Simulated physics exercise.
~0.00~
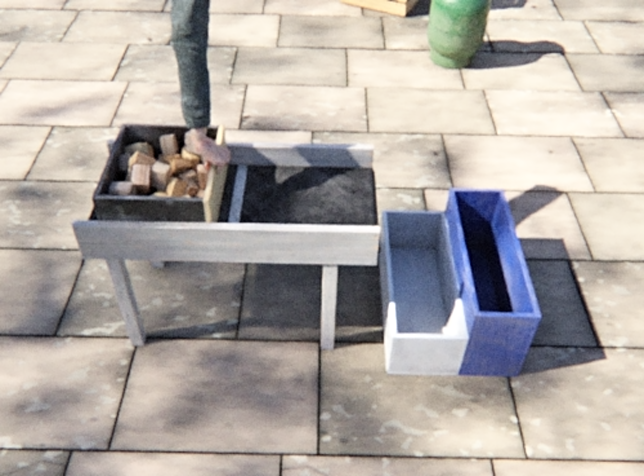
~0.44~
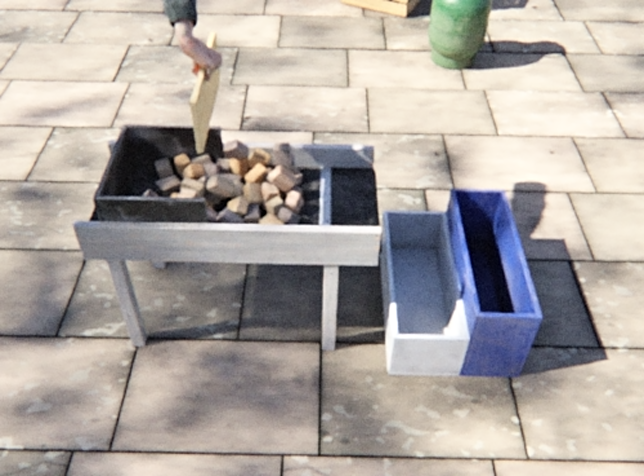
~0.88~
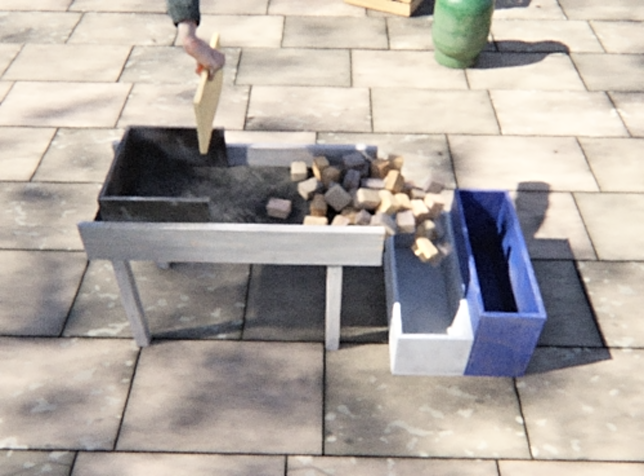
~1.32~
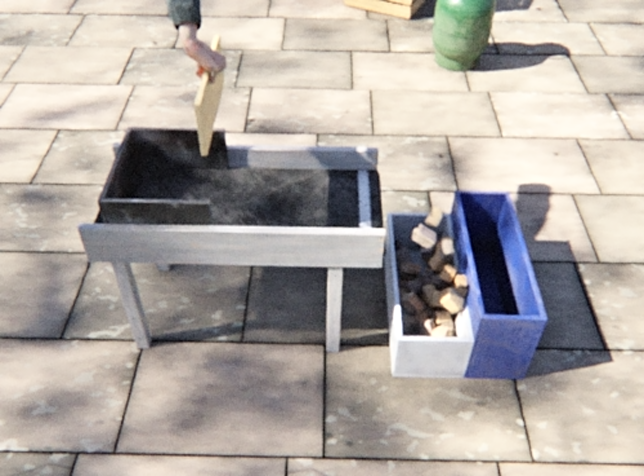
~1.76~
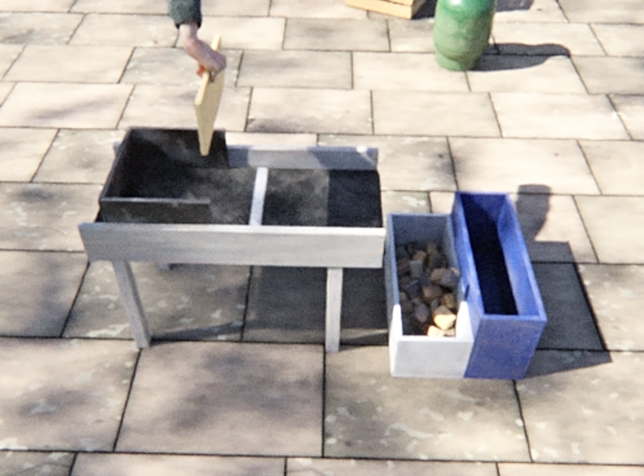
At first, a heap of wooden blocks sits in a black pen at the left end of a raised belt, with a hand reaching down to the thin board that holds them back. A white tub and a blue box stand side by side on the paving beyond the right end. The hand lifts the board, and the blocks spread out and ride to the right. They reach the end and begin tumbling off into the white tub. Soon the belt is clear, and the blocks settle in the white tub, while the blue box stays empty.
